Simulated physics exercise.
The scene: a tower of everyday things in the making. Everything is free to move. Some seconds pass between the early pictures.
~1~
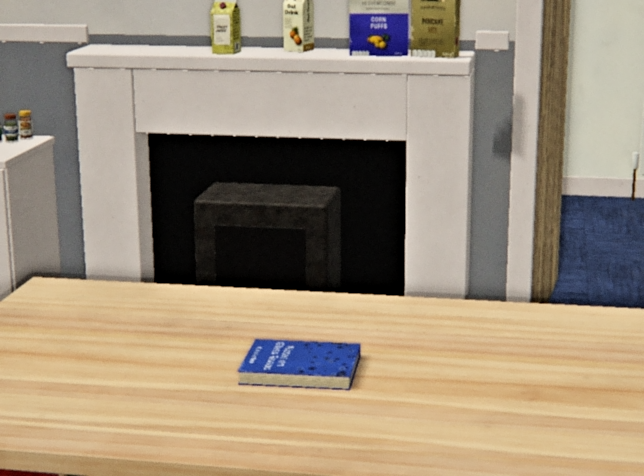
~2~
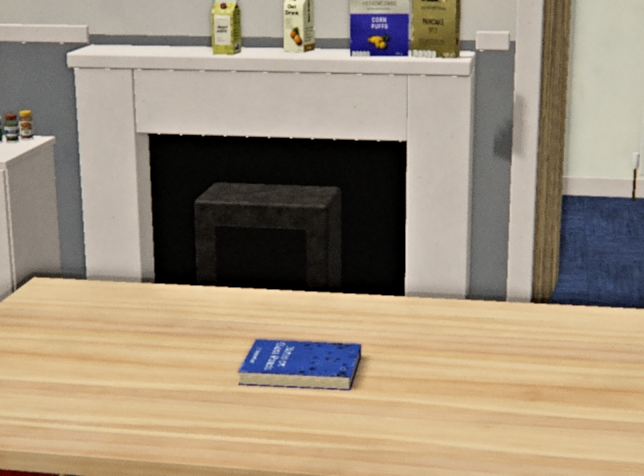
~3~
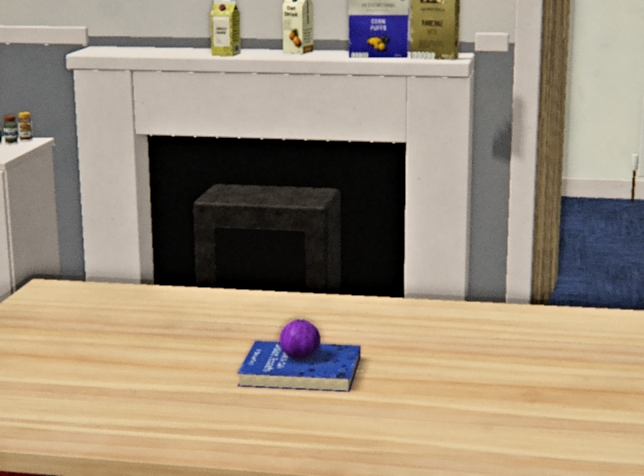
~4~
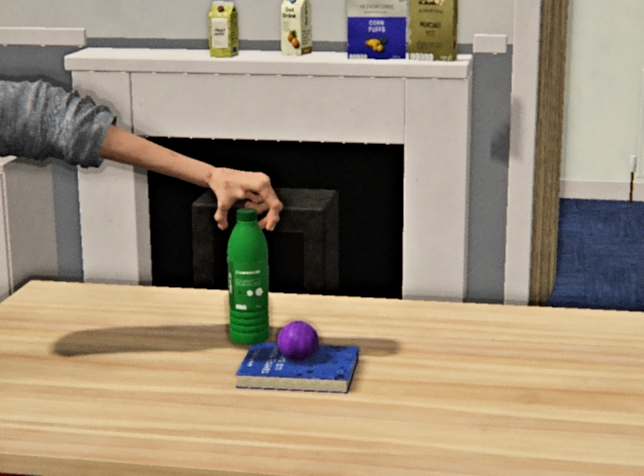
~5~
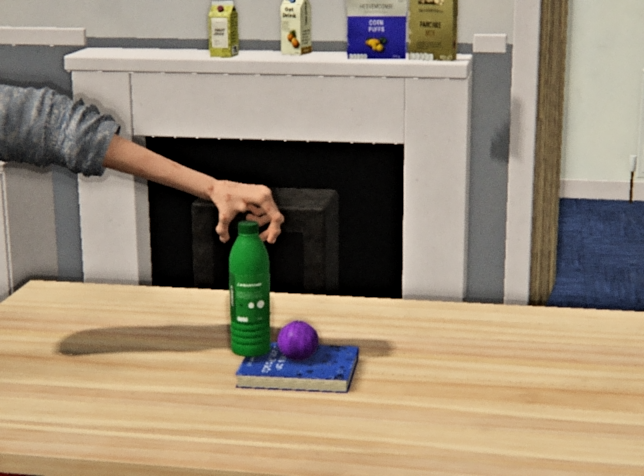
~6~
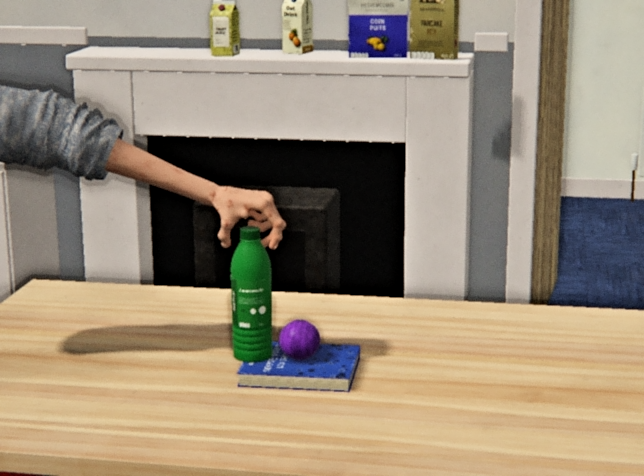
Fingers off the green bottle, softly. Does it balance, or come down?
The pile keeps its balance.
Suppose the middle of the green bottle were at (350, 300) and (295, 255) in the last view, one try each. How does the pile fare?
In the first case it stays up; in the second case it gives way.
Then, 0.20 s after the last picture, nothing has stirred.
Then, 0.40 s after the last picture, green bottle resting near (252, 293).
At rest, all 3 in place. Seen from the same camera at the end, green bottle near (252, 293). The pile stays up.
